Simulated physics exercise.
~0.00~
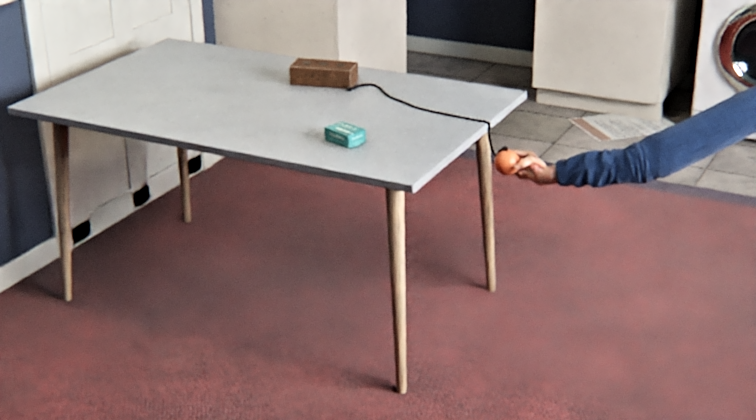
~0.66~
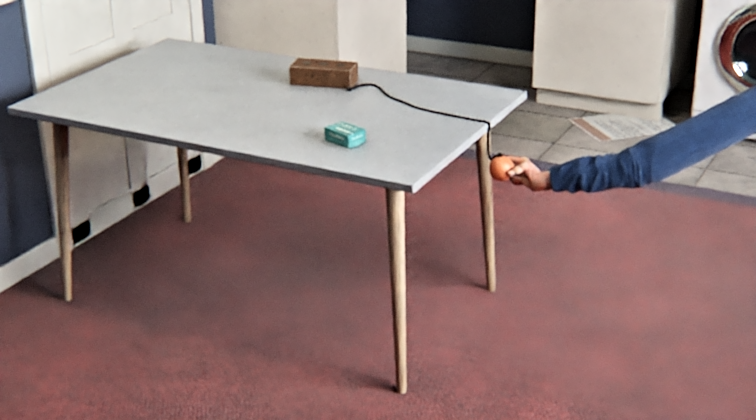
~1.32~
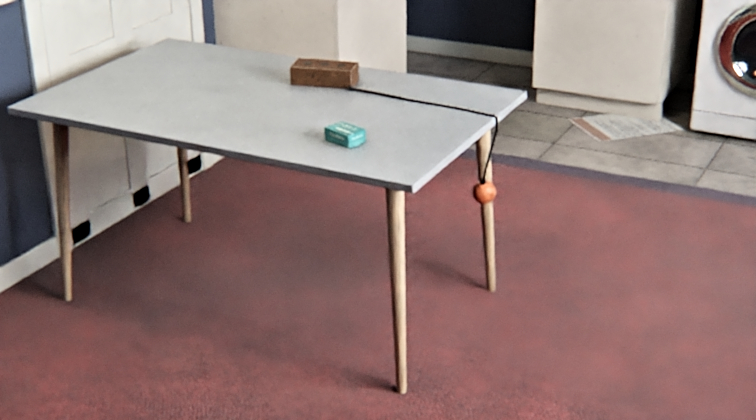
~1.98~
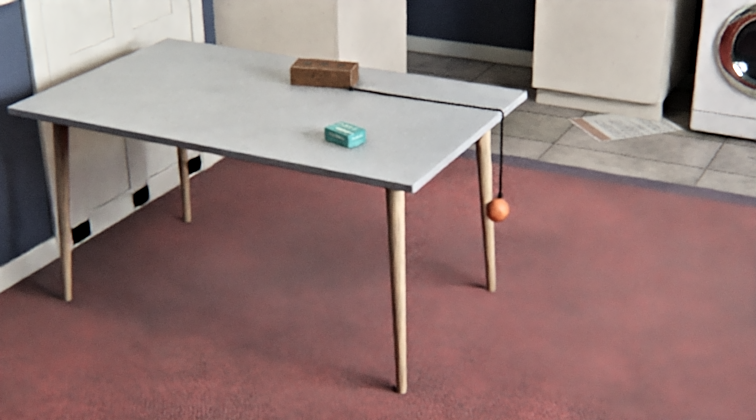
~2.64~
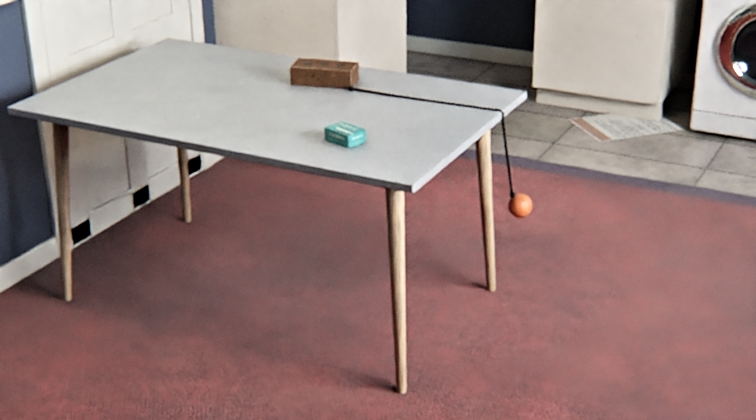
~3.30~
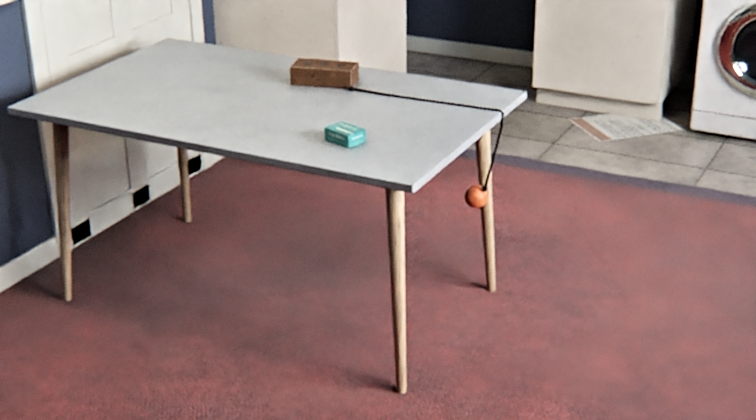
In a room with a dark red carpet and pale tiles behind it, a grey table with wooden legs is seen from slightly above by a still camera. A brown brick sits near the table's far edge with a small turquoise box in front of it, and a black cord runs from the brick over the right edge to an orange held by a blue-sleeved hand. The hand lowers the orange slightly, then lets go and withdraws. The orange drops a little, pulling the cord straight across the tabletop, and swings right, then left. It ends dangling below the edge, while the brick and turquoise box stay put.
